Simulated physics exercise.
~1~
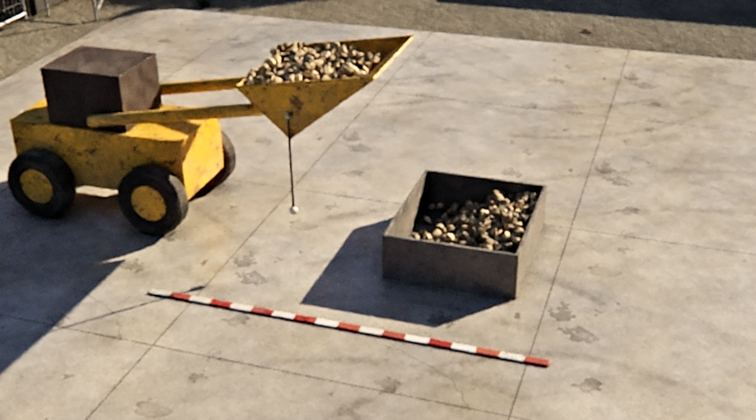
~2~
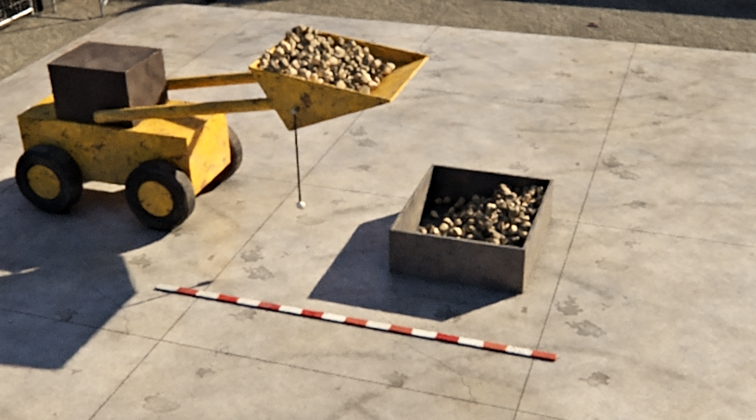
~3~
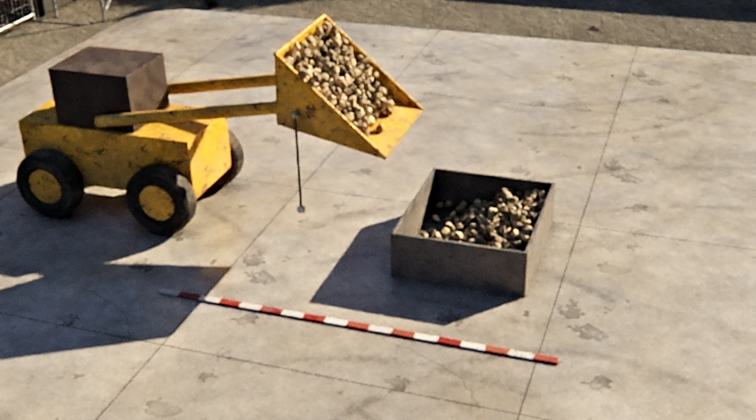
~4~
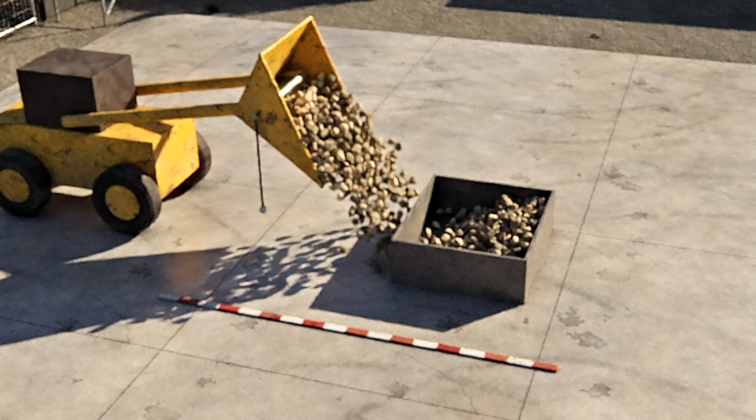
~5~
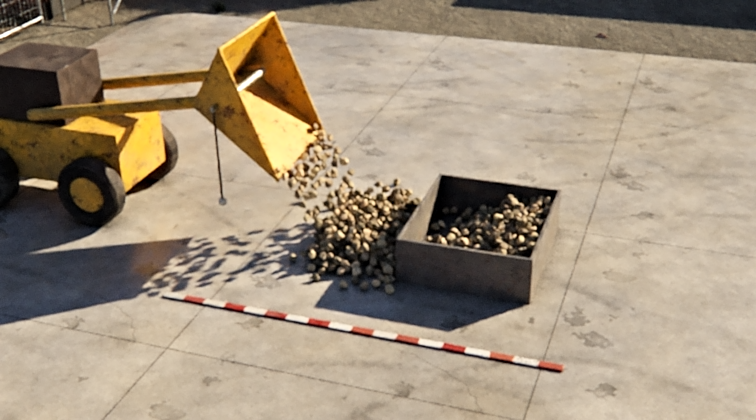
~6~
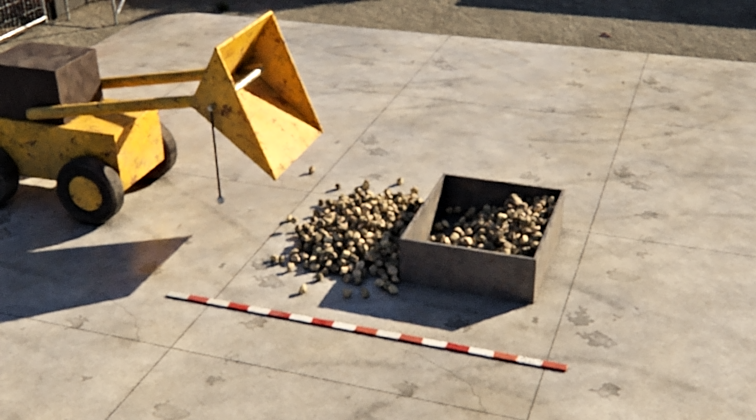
At the start, a yellow loader on the left holds a raised bucket full of small stones, with a white ball hanging beneath it, while an open dark bin on the right already contains similar stones. A red and white striped pole lies on the concrete in front. The bucket tips forward toward the bin, and the stones slide toward its lower edge. As the loader backs away to the left, they pour out and land short of the bin. The last stones drop, leaving the bucket empty and tilted, a loose pile against the bin's left side, and the bin's contents looking unchanged.
